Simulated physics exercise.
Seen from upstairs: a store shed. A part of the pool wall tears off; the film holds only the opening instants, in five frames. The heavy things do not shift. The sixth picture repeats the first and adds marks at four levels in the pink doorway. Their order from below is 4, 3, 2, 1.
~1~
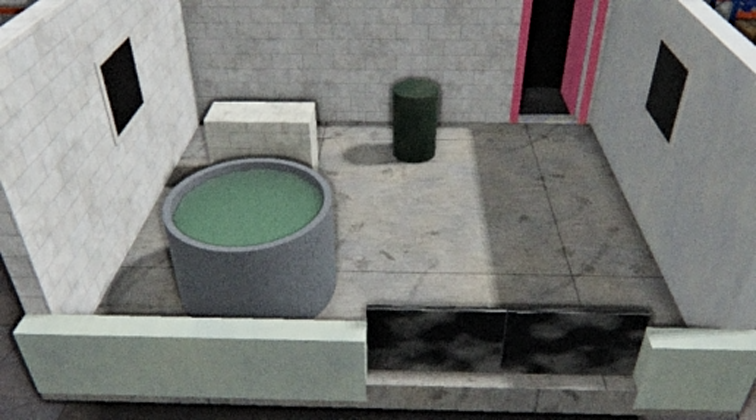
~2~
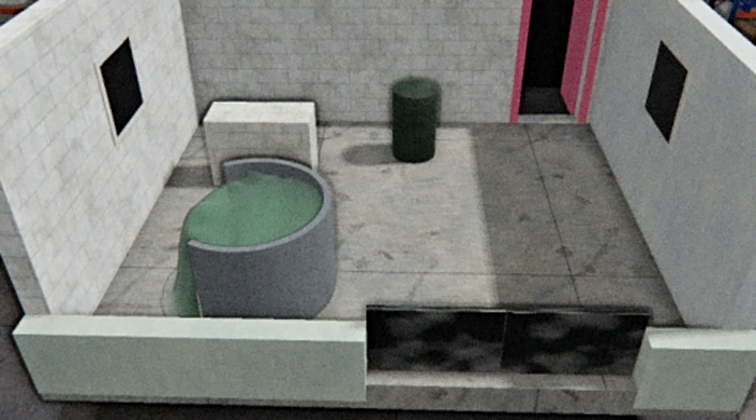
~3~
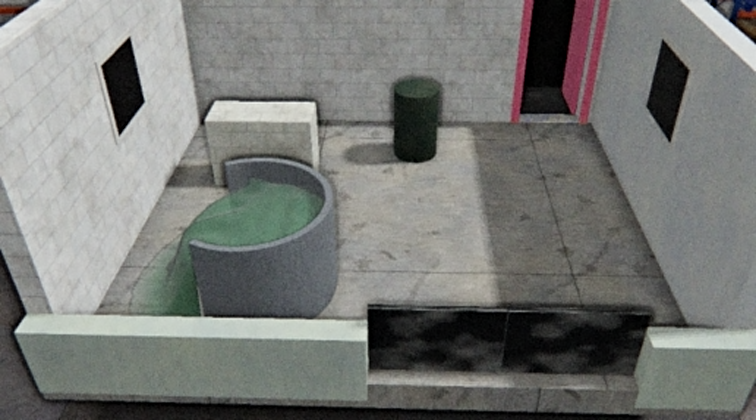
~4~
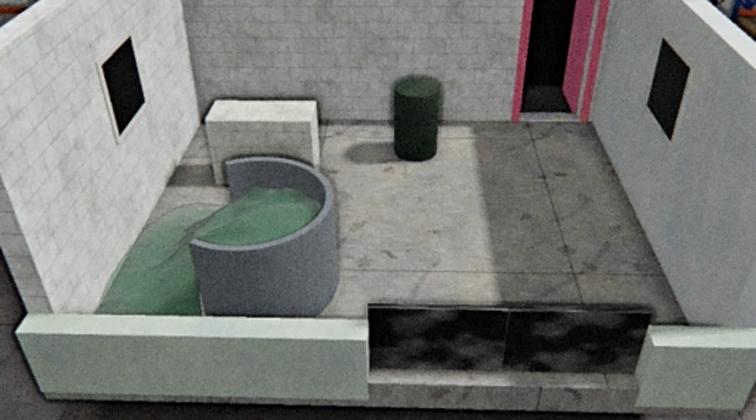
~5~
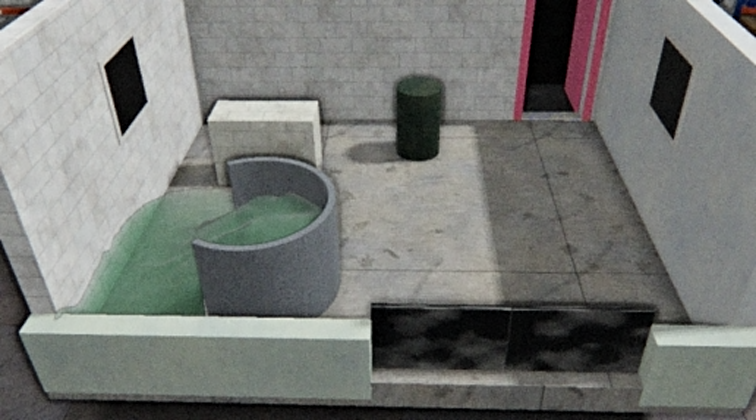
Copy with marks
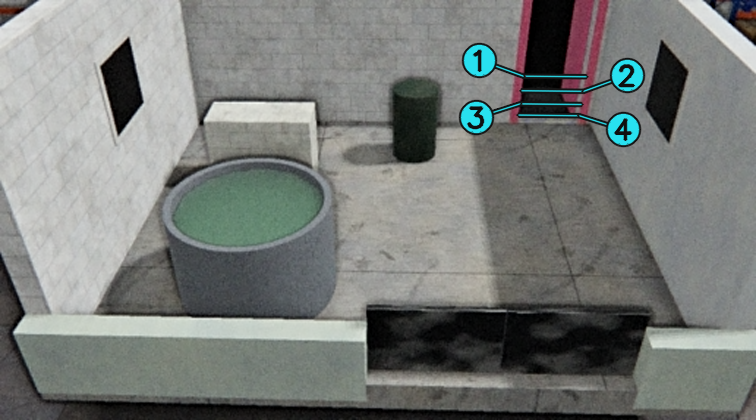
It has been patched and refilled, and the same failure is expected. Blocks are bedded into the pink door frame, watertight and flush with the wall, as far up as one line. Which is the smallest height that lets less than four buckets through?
Use height 4.
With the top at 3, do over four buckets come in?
No, not at all.
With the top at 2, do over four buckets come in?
No.
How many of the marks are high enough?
All four.
In cyan, 1 at (554, 76); 2 at (552, 91); 3 at (550, 104); 4 at (548, 115); from the bottom up 4, 3, 2, 1.
With 1, nothing gets over.
With 2, nothing gets over.
With 3, nothing gets over.
With 4, a splash gets over, under a bucket.
